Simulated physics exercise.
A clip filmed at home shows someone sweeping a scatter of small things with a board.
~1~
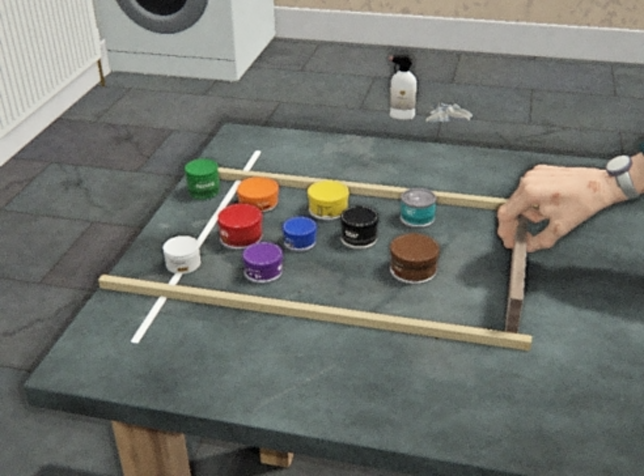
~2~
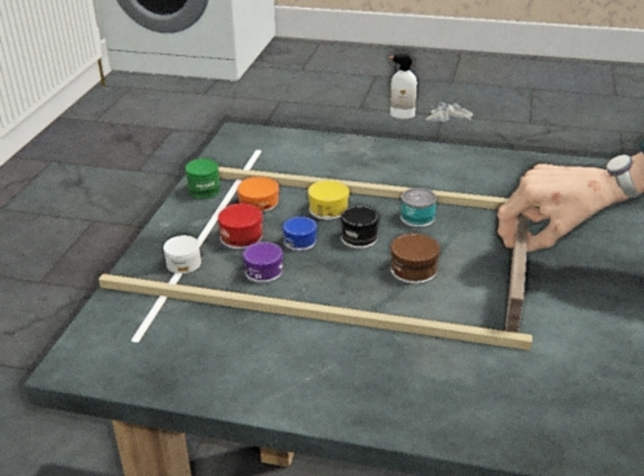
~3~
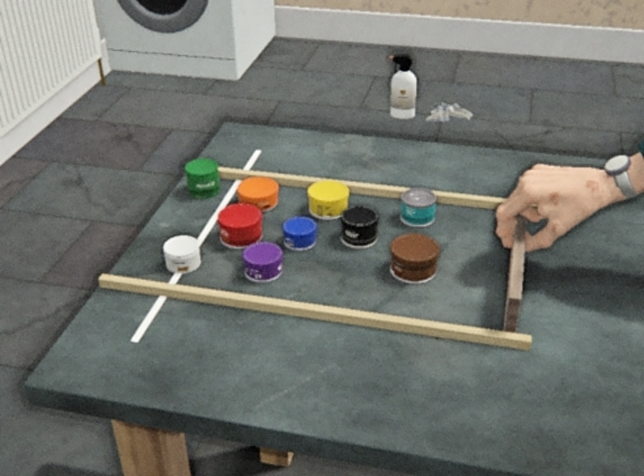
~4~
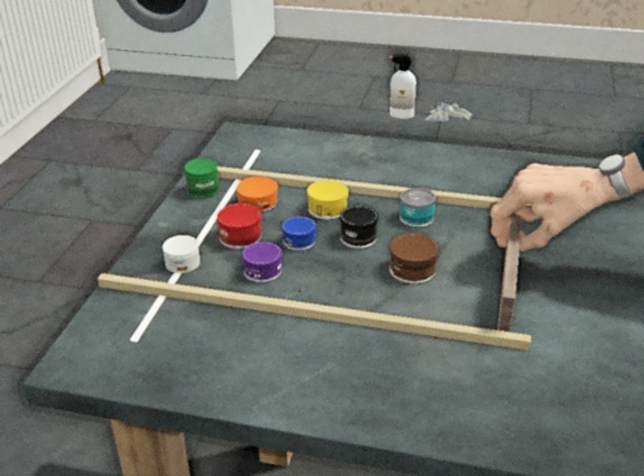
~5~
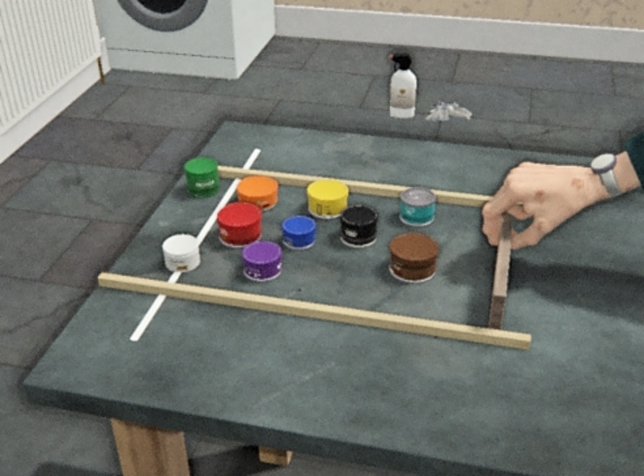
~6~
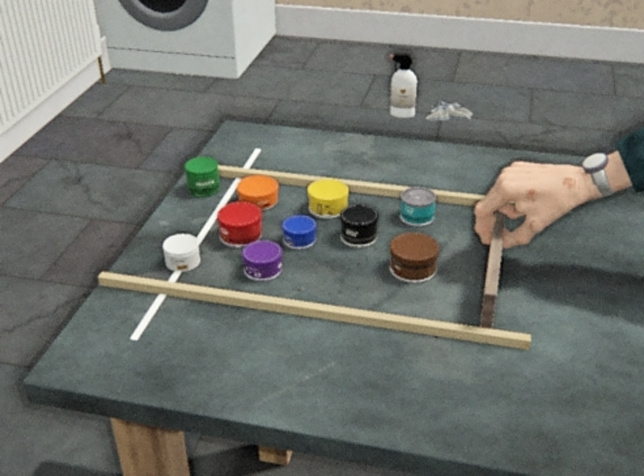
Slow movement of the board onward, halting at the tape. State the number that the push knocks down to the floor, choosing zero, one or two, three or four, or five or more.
I reckon the number that spills over the end lands at one or two.
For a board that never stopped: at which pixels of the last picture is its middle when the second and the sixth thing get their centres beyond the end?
At (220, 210) for the second, at (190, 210) for the sixth.
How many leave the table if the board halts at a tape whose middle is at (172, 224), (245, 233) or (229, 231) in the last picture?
Try 1: 6; try 2: 0; try 3: 0.
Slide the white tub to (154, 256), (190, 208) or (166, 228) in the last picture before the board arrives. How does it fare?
Going through them in order, it keeps its spot, it ends up falling, and it ends up falling.
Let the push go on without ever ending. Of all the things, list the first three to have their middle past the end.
The order is the orange tin, the green tub, the red tin.
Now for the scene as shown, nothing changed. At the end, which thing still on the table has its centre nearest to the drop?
The red tin.
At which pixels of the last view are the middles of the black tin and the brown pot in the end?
Final positions - black tin around (201, 198), brown pot around (176, 227).
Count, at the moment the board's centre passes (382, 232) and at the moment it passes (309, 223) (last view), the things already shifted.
I make it 2 at the first spot and 8 at the other.
Early on, none off yet; green tub at rest near (203, 177); white tub at rest near (182, 253); orange tin at rest near (258, 194).
A while later, none off yet; green tub travelled a little near (193, 174); white tub at rest near (182, 253); orange tin travelled about its own width near (216, 192).
Finally, the number that fall off is one or two; lost, orange tin and green tub.
